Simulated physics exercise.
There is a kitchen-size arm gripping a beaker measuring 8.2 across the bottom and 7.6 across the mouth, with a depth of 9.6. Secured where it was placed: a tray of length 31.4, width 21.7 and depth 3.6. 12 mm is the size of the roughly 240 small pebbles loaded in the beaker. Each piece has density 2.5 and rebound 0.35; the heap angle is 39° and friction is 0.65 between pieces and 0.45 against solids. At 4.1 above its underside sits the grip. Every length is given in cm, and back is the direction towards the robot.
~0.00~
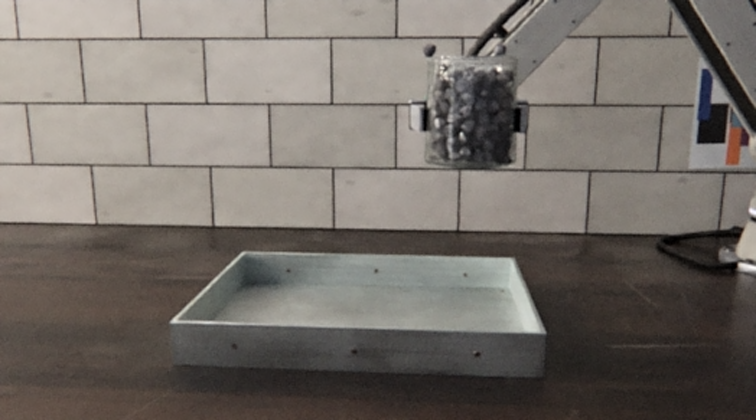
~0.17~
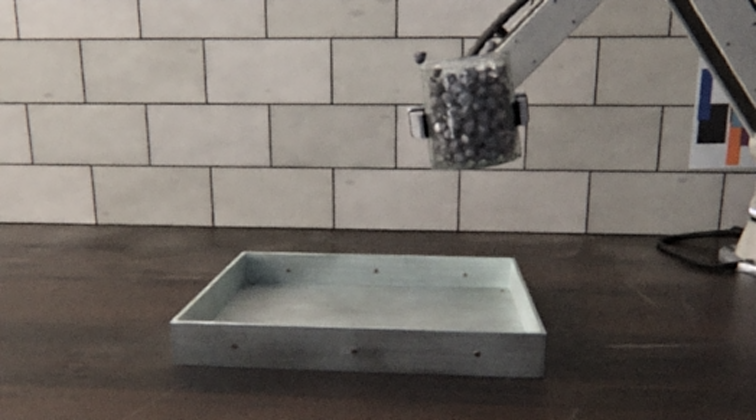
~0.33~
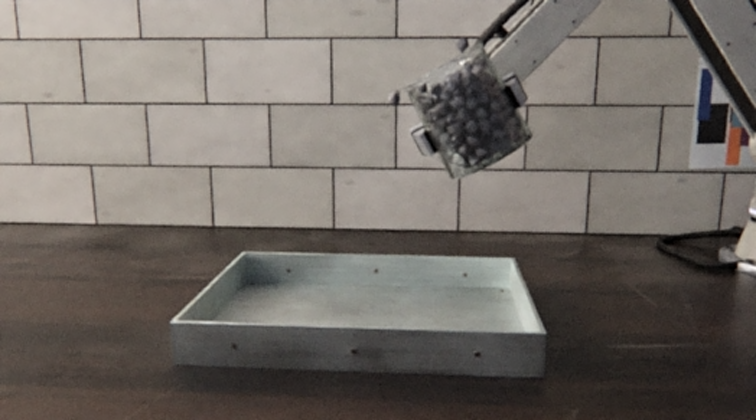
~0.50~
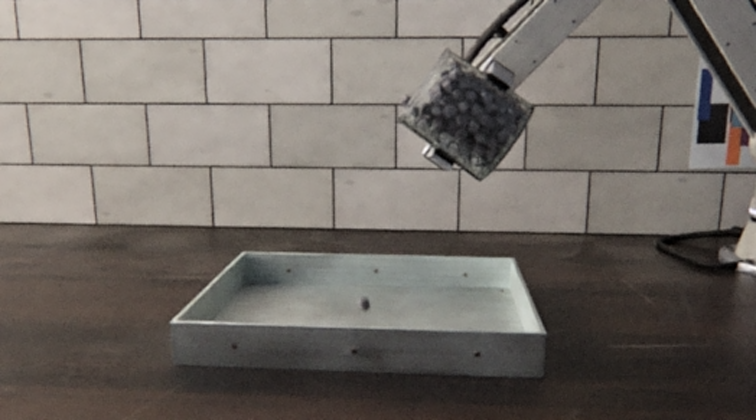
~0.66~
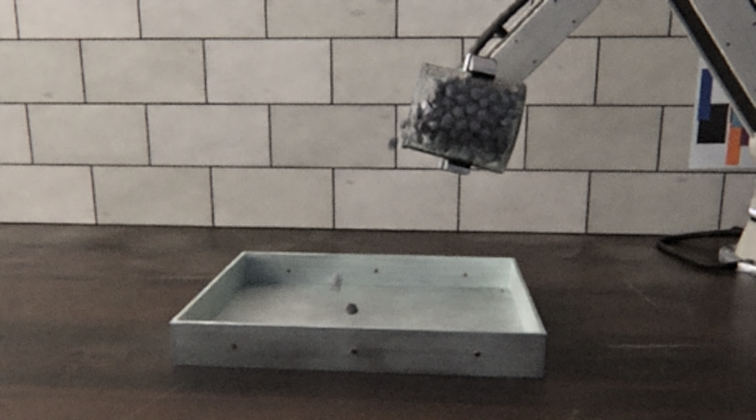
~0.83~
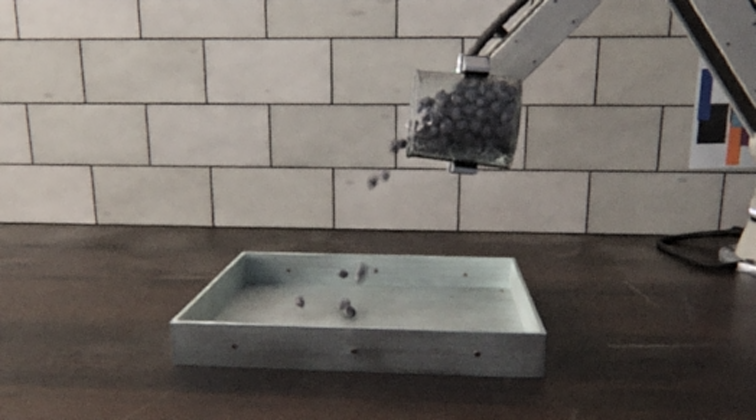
A robot arm tipped a clear beaker packed with small dark balls over to the left until it lay nearly sideways, and a few balls dropped into the pale tray below.
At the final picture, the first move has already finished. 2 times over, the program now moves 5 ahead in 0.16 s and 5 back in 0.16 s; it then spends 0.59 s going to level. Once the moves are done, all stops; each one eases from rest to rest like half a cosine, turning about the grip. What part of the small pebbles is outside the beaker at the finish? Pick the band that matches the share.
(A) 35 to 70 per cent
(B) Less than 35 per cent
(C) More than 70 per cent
(A) 35 to 70 per cent.
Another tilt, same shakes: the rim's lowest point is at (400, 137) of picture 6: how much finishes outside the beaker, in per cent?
My estimate is some 20 per cent.
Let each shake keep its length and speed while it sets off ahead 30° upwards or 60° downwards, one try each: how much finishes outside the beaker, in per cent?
It comes to around 55 per cent on the first try and around 15 per cent on the second.
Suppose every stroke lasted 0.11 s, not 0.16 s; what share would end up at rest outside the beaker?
Then about 75 per cent.
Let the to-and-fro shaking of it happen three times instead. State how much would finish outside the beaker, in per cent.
Expected share: About 60 %.
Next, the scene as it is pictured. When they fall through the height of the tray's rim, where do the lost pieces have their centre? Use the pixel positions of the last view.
I'd say somewhere around (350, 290).
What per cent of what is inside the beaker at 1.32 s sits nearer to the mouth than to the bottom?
Mouth half share: Roughly 50 %.
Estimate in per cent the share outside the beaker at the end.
Estimate: About 50 %.
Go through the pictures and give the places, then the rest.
The first picture shows the beaker middle at (471, 112), level; upper third of the load around (471, 86), from x 430 to 510, top at y 50; 236 in the beaker.
The second picture shows the beaker middle at (470, 112), tilted 8° forward; upper third of the load around (471, 88), from x 420 to 510, top at y 45.
The third picture shows the beaker middle at (468, 113), tilted 29° forward; upper third of the load around (465, 91), from x 395 to 515, top at y 45; 235 in the beaker, 1 in flight or on a rim.
The fourth picture shows the beaker middle at (465, 115), tilted 56° forward; upper third of the load around (462, 96), from x 365 to 520, top at y 65; 235 in the beaker, 1 in the tray.
The fifth picture shows the beaker middle at (464, 118), tilted 77° forward; upper third of the load around (468, 99), from x 340 to 515, top at y 80; 233 in the beaker, 2 in the tray, 1 in flight or on a rim.
The sixth picture shows the beaker middle at (464, 119), tilted 85° forward; upper third of the load around (473, 102), from x 300 to 510, top at y 85; 228 in the beaker, 6 in the tray, 2 in flight or on a rim.
After 1.32 s, tilted 85° forward, highest piece 23 above the table; 166 in the beaker, 68 in the tray, 2 in flight or on a rim.
After 1.81 s, tilted 32° forward, highest piece 24 above the table; 122 in the beaker, 114 in the tray.
After 2.26 s, level, highest piece 25 above the table; 122 in the beaker, 114 in the tray.
After 3.31 s, level, highest piece 25 above the table; 122 in the beaker, 114 in the tray.
In the end, 122 in the beaker, 114 in the tray. That is 48 % outside the beaker.
